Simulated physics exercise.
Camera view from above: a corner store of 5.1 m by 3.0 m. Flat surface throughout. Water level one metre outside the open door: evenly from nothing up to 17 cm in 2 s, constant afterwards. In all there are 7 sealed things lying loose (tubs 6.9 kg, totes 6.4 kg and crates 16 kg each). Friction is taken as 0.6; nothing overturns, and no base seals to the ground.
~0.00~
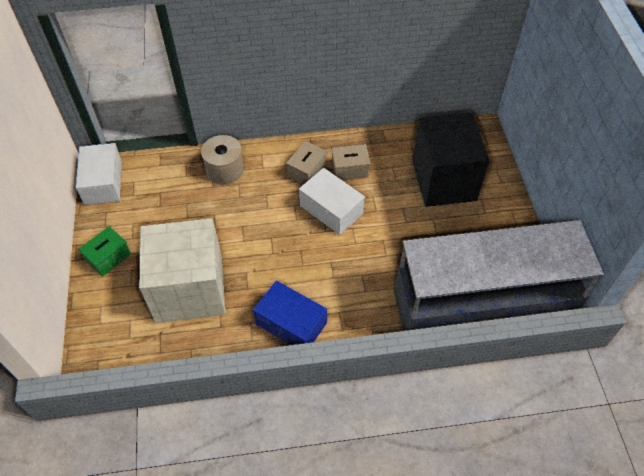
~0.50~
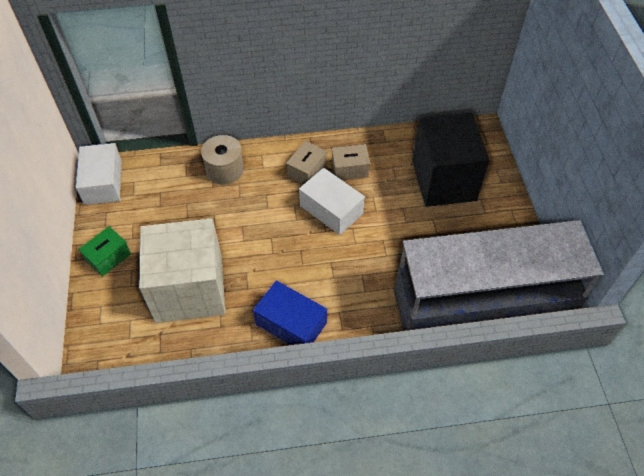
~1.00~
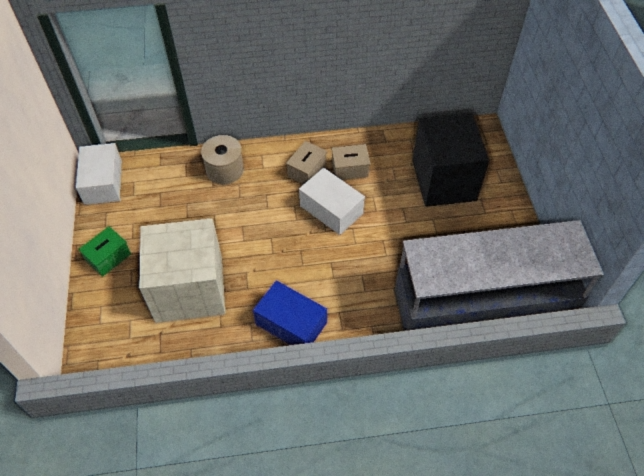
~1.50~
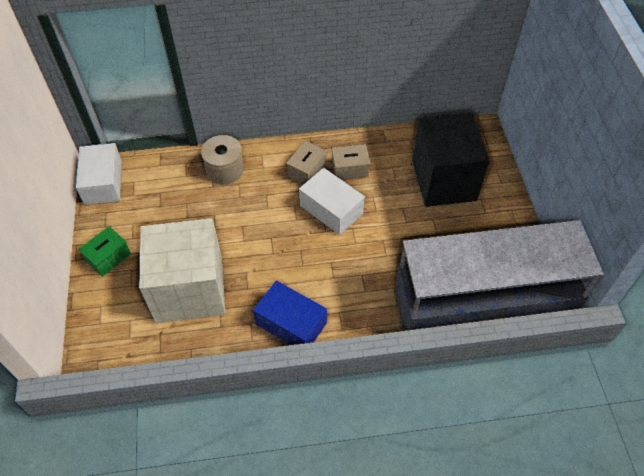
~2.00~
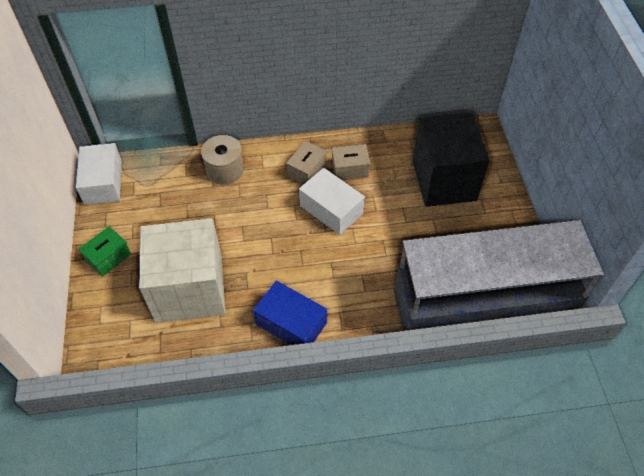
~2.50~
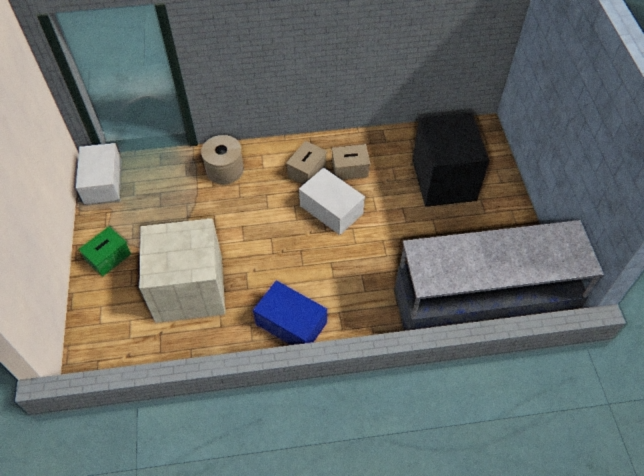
A long grey counter stands at the right front of a small wood-floored room with grey walls, seen from above through a still camera. A black box sits behind it, white and tan boxes and a round tan object near the back, a pale cube and green box at left, a blue crate in front. Bluish water covers the paving outside, then spreads thinly through the back-left doorway across the floor, while every object stays still.
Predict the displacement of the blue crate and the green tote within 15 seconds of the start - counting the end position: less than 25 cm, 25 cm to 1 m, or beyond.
Blue crate: A long trip. Green tote: A long trip.
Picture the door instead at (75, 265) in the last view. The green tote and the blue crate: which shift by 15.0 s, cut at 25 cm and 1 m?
Green tote: Long trip; blue crate: Long trip.
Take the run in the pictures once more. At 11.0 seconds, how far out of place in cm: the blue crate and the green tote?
Close to 150 and 350 centimetres by then.
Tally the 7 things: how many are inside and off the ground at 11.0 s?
2.
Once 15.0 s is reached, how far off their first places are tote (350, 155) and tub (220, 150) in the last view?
One is off by 50 cm, the other by 80 cm, in the order asked.
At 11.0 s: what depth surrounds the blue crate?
6 cm or so.
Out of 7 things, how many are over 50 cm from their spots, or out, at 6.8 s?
Tally at that time: 2.
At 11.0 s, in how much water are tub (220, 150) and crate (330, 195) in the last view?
First roughly 5 cm, second roughly 6 cm.
After 3.5 s the blue crate is near (290, 309), 0.0 m from its start, aground; the green tote is near (96, 253), 0.1 m from its start, aground; 0 afloat.
After 6.8 s the blue crate is near (295, 301), 0.1 m from its start, aground; the green tote is near (232, 341), 1.8 m from its start, afloat; 2 afloat.
After 11.0 s the blue crate is near (394, 204), 1.7 m from its start, aground; the green tote is near (449, 226), 3.6 m from its start, aground; 2 afloat.
After 15.0 s the blue crate is near (473, 222), 2.1 m from its start, afloat; the green tote is near (473, 113), 4.4 m from its start, afloat; 7 afloat.
